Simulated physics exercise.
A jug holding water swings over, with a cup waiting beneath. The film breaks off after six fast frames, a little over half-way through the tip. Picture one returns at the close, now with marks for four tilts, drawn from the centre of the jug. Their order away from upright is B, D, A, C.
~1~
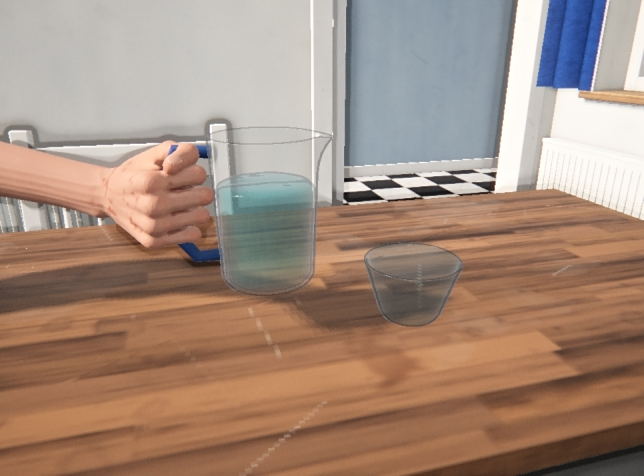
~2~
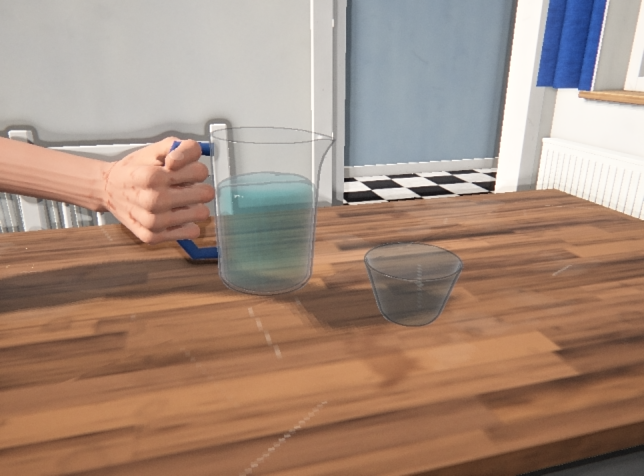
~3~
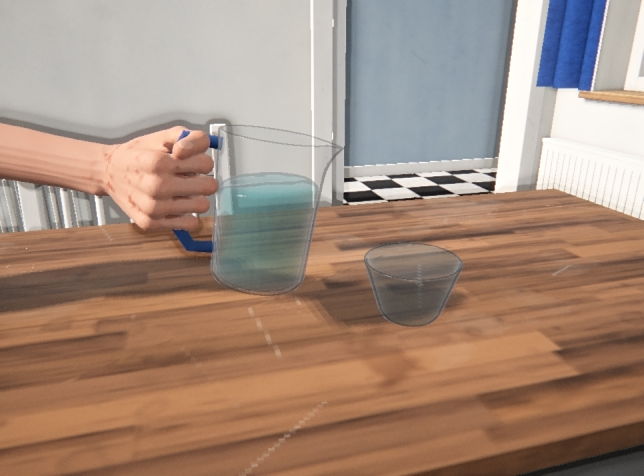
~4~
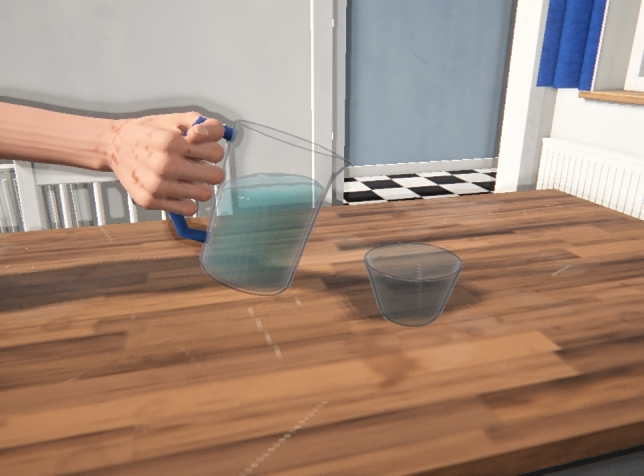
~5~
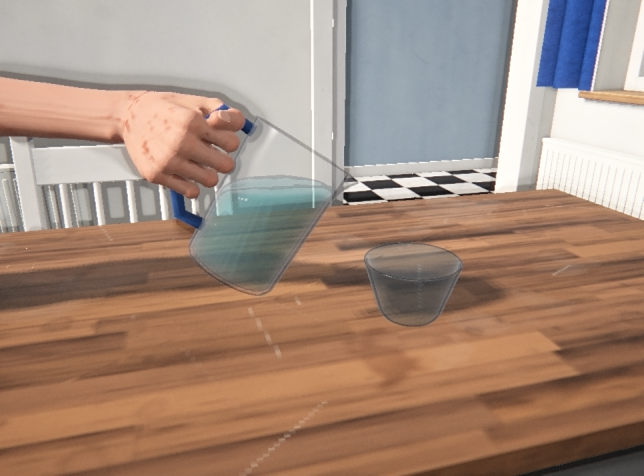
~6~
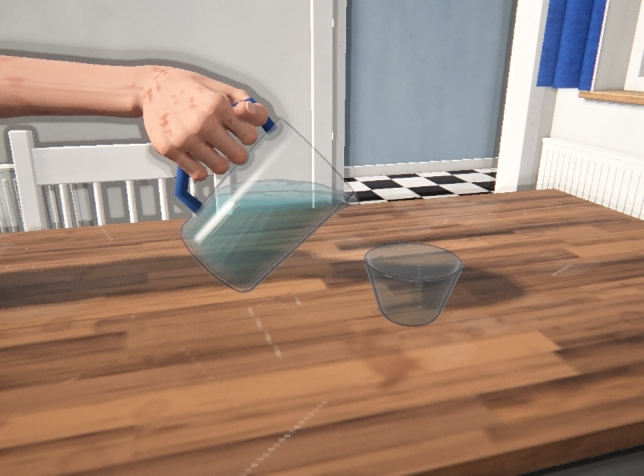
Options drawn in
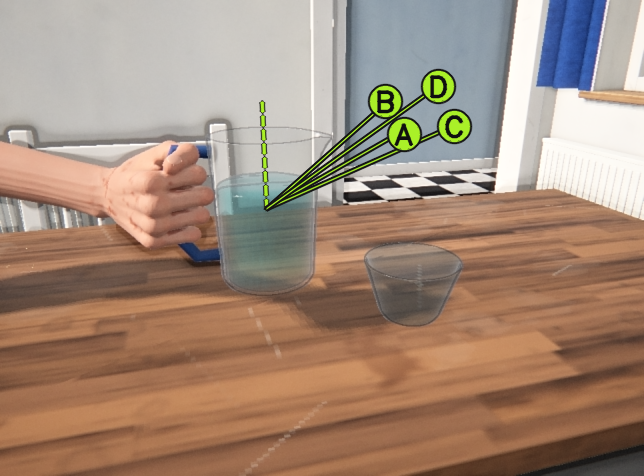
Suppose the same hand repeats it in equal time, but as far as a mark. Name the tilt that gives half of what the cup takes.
Go for A.
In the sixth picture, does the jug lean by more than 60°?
No.
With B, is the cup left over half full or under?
Under.
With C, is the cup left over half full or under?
Over.
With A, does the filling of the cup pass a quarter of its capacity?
Yes.
In lime, A at (387, 139); B at (373, 114); C at (438, 132); D at (424, 95).
If A is chosen, the cup ends with about 52 % of what it can hold.
If B is chosen, the cup ends with about 17 % of what it can hold.
If C is chosen, the cup ends with about 74 % of what it can hold.
If D is chosen, the cup ends with about 31 % of what it can hold.
